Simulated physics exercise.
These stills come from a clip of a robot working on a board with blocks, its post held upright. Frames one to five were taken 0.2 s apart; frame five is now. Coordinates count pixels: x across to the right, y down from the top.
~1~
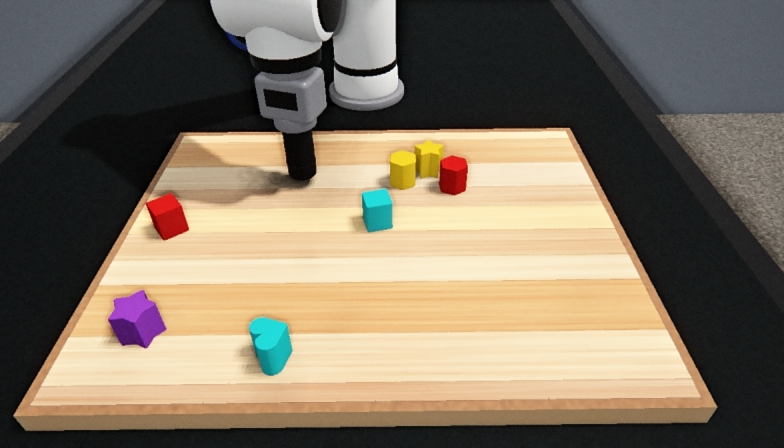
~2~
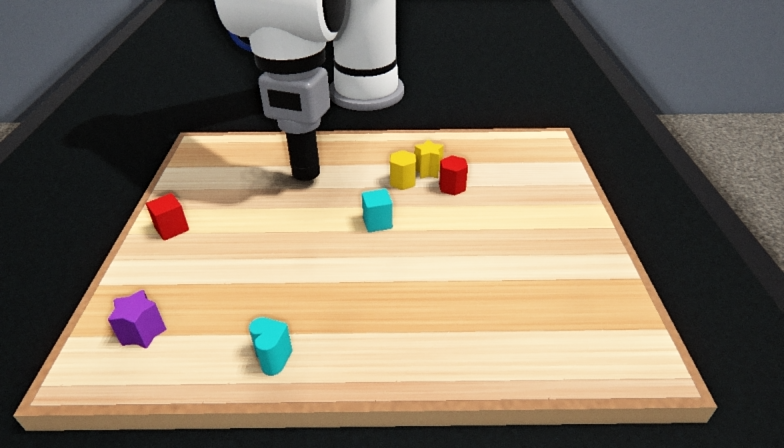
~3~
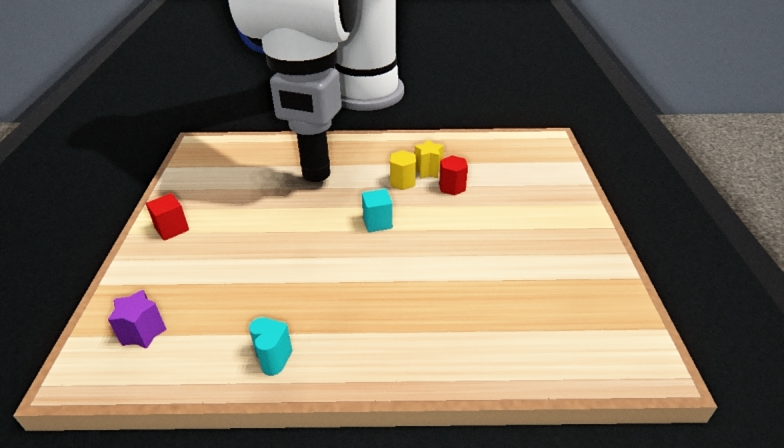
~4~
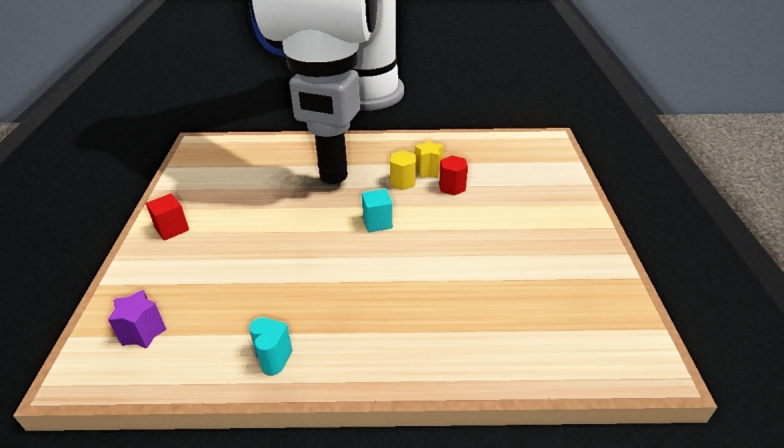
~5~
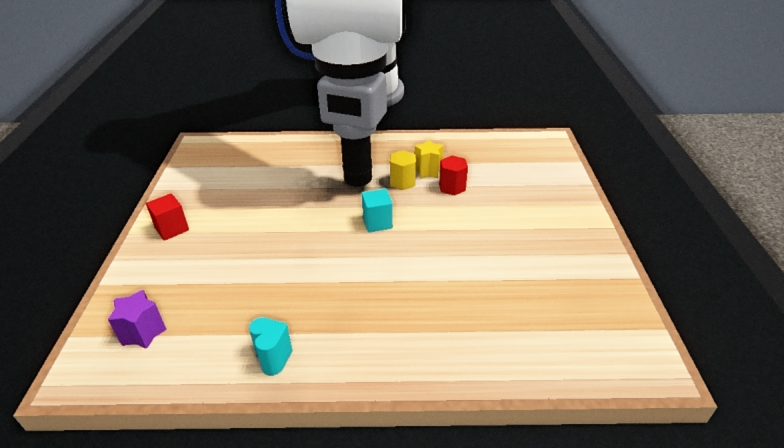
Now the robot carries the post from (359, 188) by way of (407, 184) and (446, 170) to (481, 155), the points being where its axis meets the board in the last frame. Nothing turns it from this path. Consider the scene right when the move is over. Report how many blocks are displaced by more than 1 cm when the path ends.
Two.
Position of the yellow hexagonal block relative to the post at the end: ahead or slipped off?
Pushed ahead.
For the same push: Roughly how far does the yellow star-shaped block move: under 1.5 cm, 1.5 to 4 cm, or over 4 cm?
Beyond 4 cm.
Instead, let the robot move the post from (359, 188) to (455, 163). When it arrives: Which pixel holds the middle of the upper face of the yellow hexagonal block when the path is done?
My estimate: (448, 157).
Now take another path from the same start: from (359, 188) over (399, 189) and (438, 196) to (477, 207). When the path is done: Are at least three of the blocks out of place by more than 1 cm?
In short: Yes.
The first path, step by step. One third of the way, post at (408, 175); yellow hexagonal block at (431, 151), turned 25° anticlockwise; yellow star-shaped block at (444, 141), turned 30° anticlockwise.
Two thirds of the way, post at (447, 161); yellow hexagonal block at (467, 137), turned 45° anticlockwise; yellow star-shaped block at (469, 126), turned 60° anticlockwise.
At the end, post at (482, 147); yellow hexagonal block at (500, 123), turned 50° anticlockwise; yellow star-shaped block at (477, 116), turned 110° anticlockwise; red hexagonal block not moved.
